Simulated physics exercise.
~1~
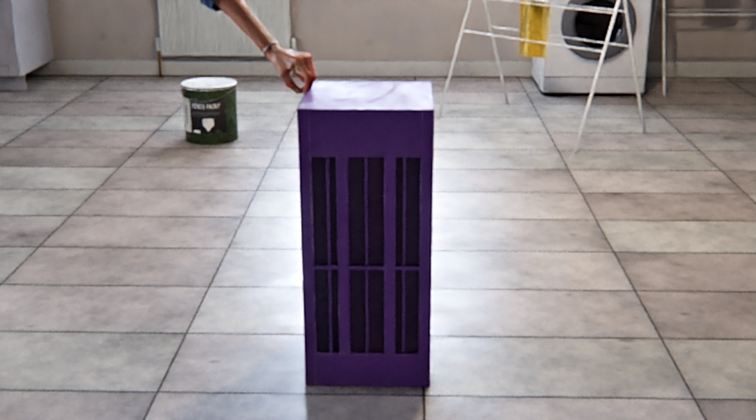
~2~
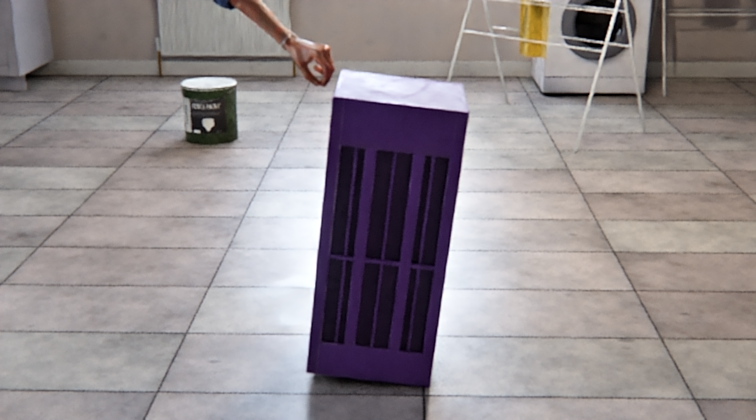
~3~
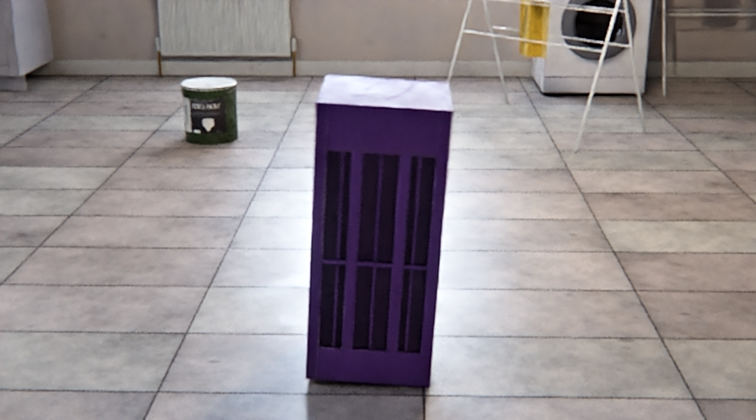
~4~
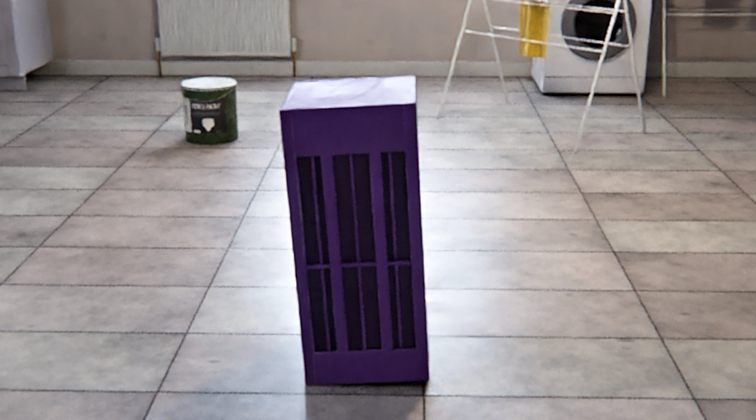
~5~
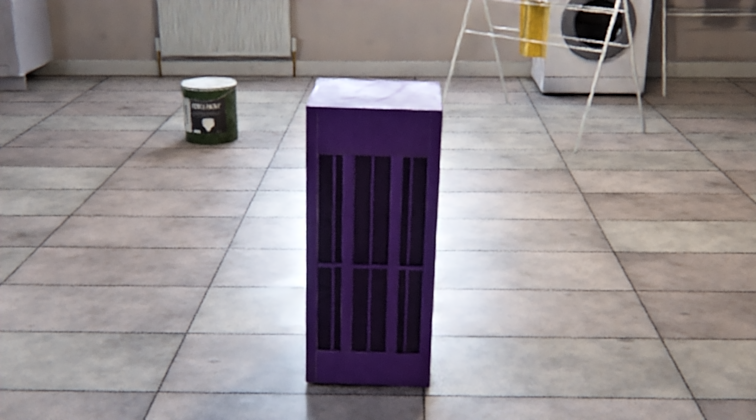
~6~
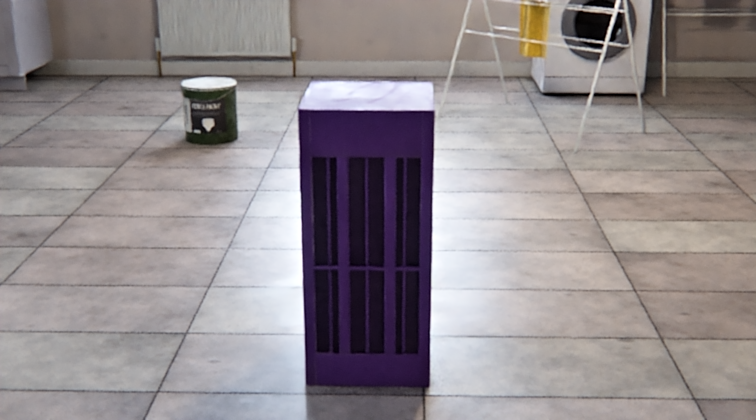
A tall purple crate on a tiled floor tipped to the right as a hand at its top let go and drew back, then it rocked left and slightly right again in smaller sways before settling upright on its base.
